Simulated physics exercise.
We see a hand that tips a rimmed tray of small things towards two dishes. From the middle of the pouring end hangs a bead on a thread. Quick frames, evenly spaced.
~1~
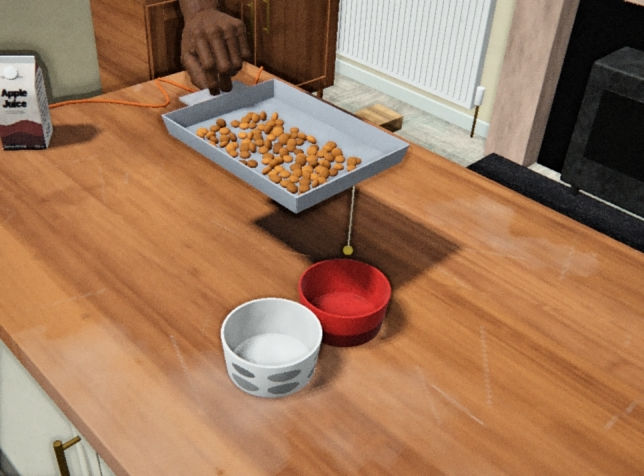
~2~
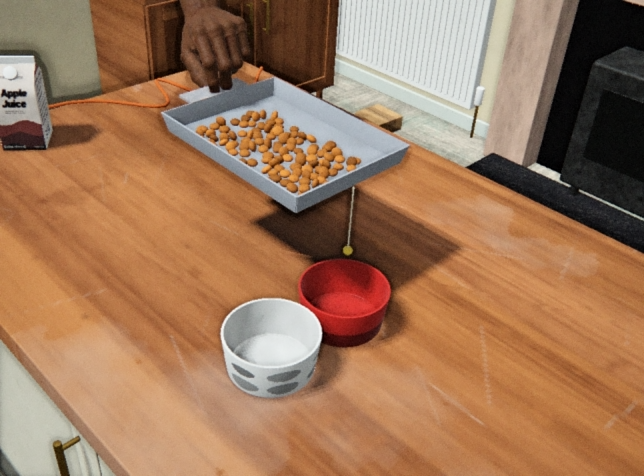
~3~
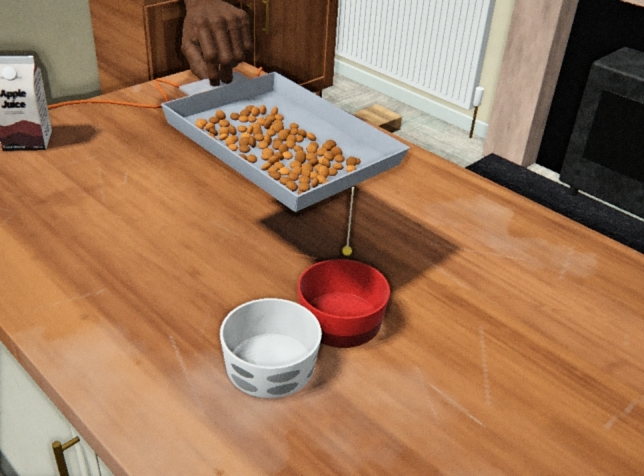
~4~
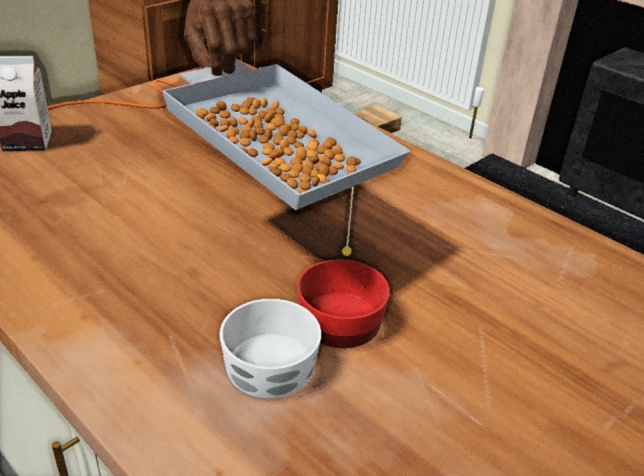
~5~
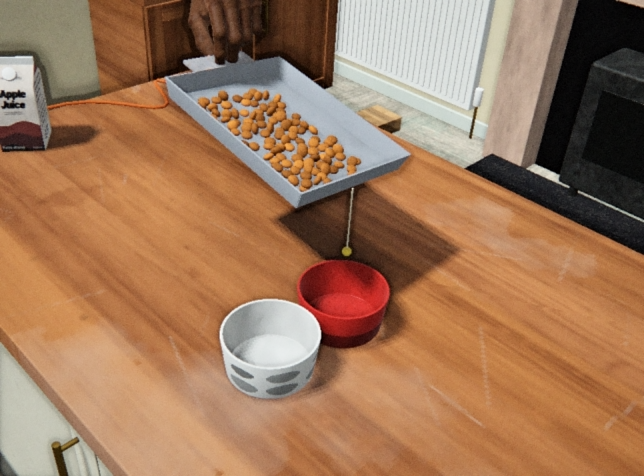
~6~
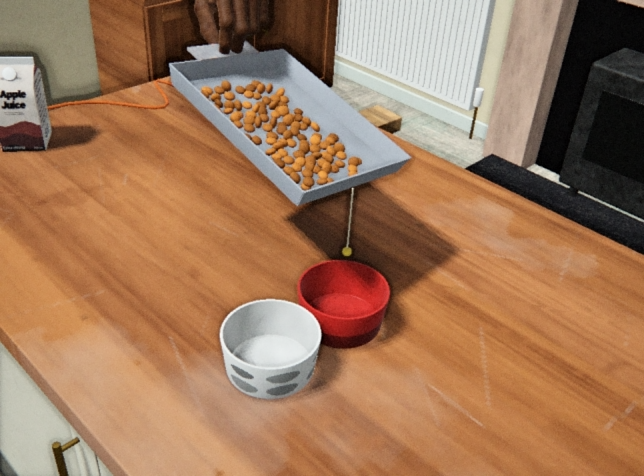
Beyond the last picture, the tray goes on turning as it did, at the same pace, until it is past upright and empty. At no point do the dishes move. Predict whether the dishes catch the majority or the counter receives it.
I expect the catch to be short of a majority.
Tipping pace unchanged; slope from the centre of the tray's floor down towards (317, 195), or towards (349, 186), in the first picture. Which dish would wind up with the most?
1: The dish to the right. 2: The dish to the right.
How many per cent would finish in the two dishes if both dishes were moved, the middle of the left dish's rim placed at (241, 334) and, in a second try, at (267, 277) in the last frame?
0 %, then 0 %.
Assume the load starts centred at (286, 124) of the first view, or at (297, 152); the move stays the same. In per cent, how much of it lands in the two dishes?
Around 0 percent the first time and around 0 percent the second time.
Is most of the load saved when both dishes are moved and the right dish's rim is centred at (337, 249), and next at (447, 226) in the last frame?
Result - try one, below the halfway mark; try two, past the halfway mark.
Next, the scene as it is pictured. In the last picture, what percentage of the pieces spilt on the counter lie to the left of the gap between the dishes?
Reading: Around 0 %.
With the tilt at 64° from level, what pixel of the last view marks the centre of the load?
Centre estimate: (361, 147).
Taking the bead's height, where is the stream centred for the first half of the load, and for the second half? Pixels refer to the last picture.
At (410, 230) for the first part, then at (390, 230) for the others.
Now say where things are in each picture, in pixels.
In the first picture, corners of the pouring end at (297, 193) and (403, 144), level; middle of the load at (278, 150), bits of cat kibble; left dish at (305, 372); right dish at (376, 324); bead on its thread at (348, 250).
In the second picture, corners of the pouring end at (297, 193) and (403, 145), level; middle of the load at (278, 148).
In the third picture, corners of the pouring end at (298, 192) and (403, 147), tipped barely, lowest at the right corner; middle of the load at (277, 145).
In the fourth picture, corners of the pouring end at (299, 190) and (403, 150), tipped a little, lowest at the right corner; middle of the load at (278, 140).
In the fifth picture, corners of the pouring end at (302, 189) and (404, 153), tipped a little, lowest at the right corner; middle of the load at (280, 135).
In the sixth picture, corners of the pouring end at (304, 188) and (405, 155), tipped clearly, lowest at the right corner; middle of the load at (282, 130); left dish at (304, 374); right dish at (376, 325).
Soon, tray tipped steeply; nearly all on the tray; a stray few in the air.
A while on, tray tipped past a quarter turn; a small part on the tray; about two thirds outside both; about a quarter in the air.
Towards the end, tray tipped past a quarter turn; a stray few in the right dish; nearly all outside both.
Finally, tray tipped past a quarter turn; none in the left dish; a stray few in the right dish; nearly all outside both.
